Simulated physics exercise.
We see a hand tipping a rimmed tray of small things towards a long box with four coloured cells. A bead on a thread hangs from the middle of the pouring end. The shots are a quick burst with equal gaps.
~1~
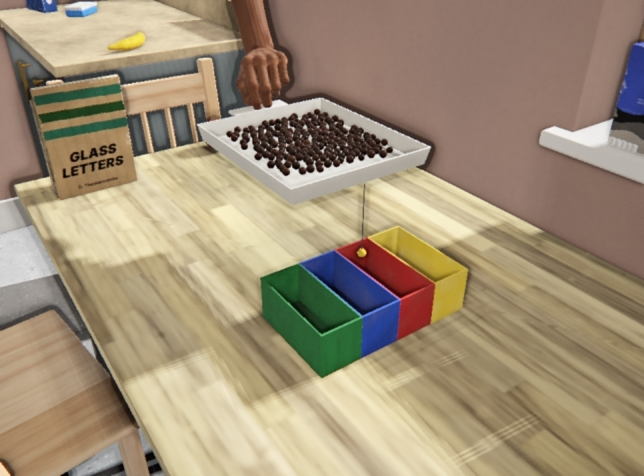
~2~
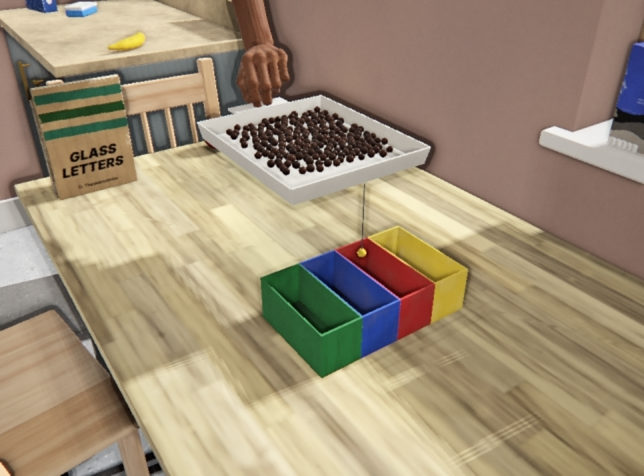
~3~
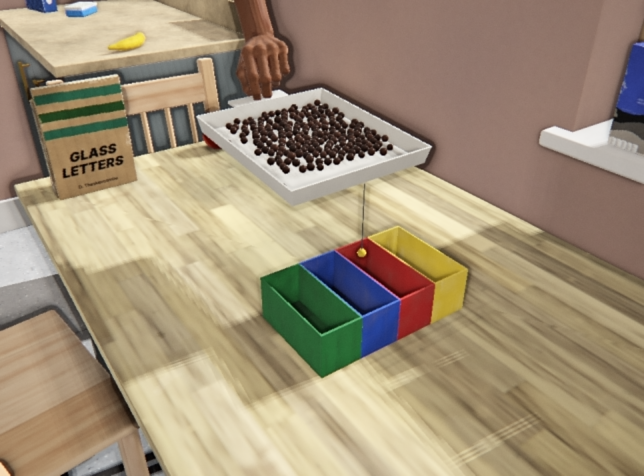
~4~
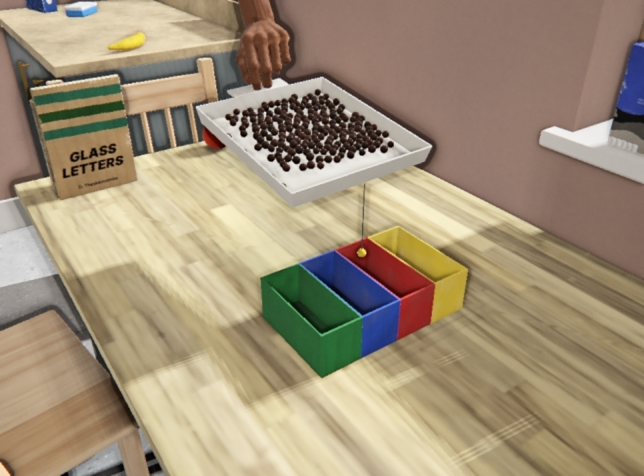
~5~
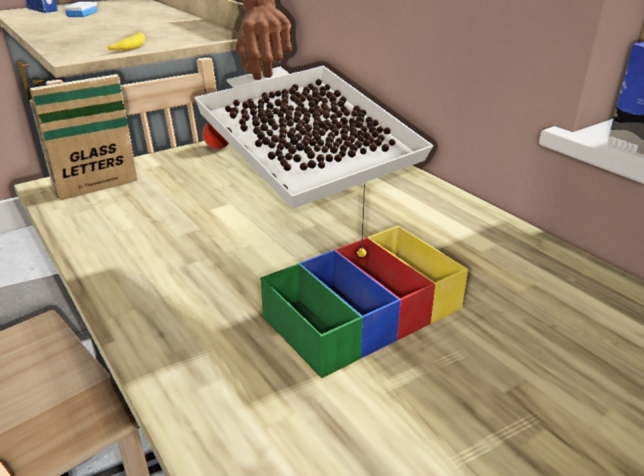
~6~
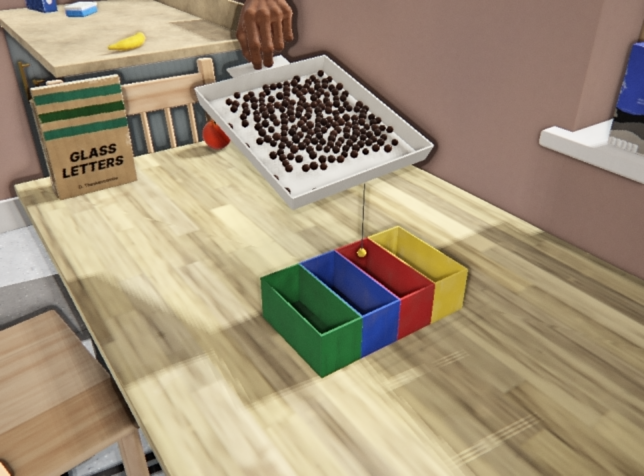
A hand raises the far side of a white rimmed tray of dark brown balls above a pale wooden table, seen from above at an angle by a still camera. Below sits a box with green, blue, red and yellow cells, a yellow bead hanging over it, a "Glass Letters" carton at left. The tray steepens gradually, its near left corner lowest, and the balls shift and spread slightly.
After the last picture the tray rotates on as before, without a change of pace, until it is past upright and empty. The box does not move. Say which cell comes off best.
The green cell gets the most.
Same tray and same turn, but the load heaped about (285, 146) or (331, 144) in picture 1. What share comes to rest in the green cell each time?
Near 50 % and 50 %.
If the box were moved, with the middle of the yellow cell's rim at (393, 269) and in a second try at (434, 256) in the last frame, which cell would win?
The first try: Blue. The second: The cell in green.
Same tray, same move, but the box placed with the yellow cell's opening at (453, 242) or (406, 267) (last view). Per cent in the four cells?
About 40 and 90 per cent.
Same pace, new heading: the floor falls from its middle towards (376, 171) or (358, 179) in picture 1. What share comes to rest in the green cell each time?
Near 0 % and 20 %.
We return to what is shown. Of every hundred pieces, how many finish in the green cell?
Roughly 50 in a hundred.
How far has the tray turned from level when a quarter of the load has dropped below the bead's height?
Near 90 degrees.
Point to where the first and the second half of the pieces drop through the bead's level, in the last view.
Early half (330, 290), late half (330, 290).
Soon, tray tipped steeply; nearly all on the tray; a stray few falling or outside the box.
A while on, tray tipped right over; about a quarter on the tray; about a quarter in the green cell; a small part in the blue cell; a small part in the red cell; a stray few in the yellow cell; about a quarter falling or outside the box.
Towards the end, tray tipped past a quarter turn; about half in the green cell; about a quarter in the blue cell; a small part in the red cell; a stray few in the yellow cell; a small part falling or outside the box.
Finally, tray tipped past a quarter turn; about half in the green cell; about a quarter in the blue cell; a small part in the red cell; a stray few in the yellow cell; a small part outside the box.
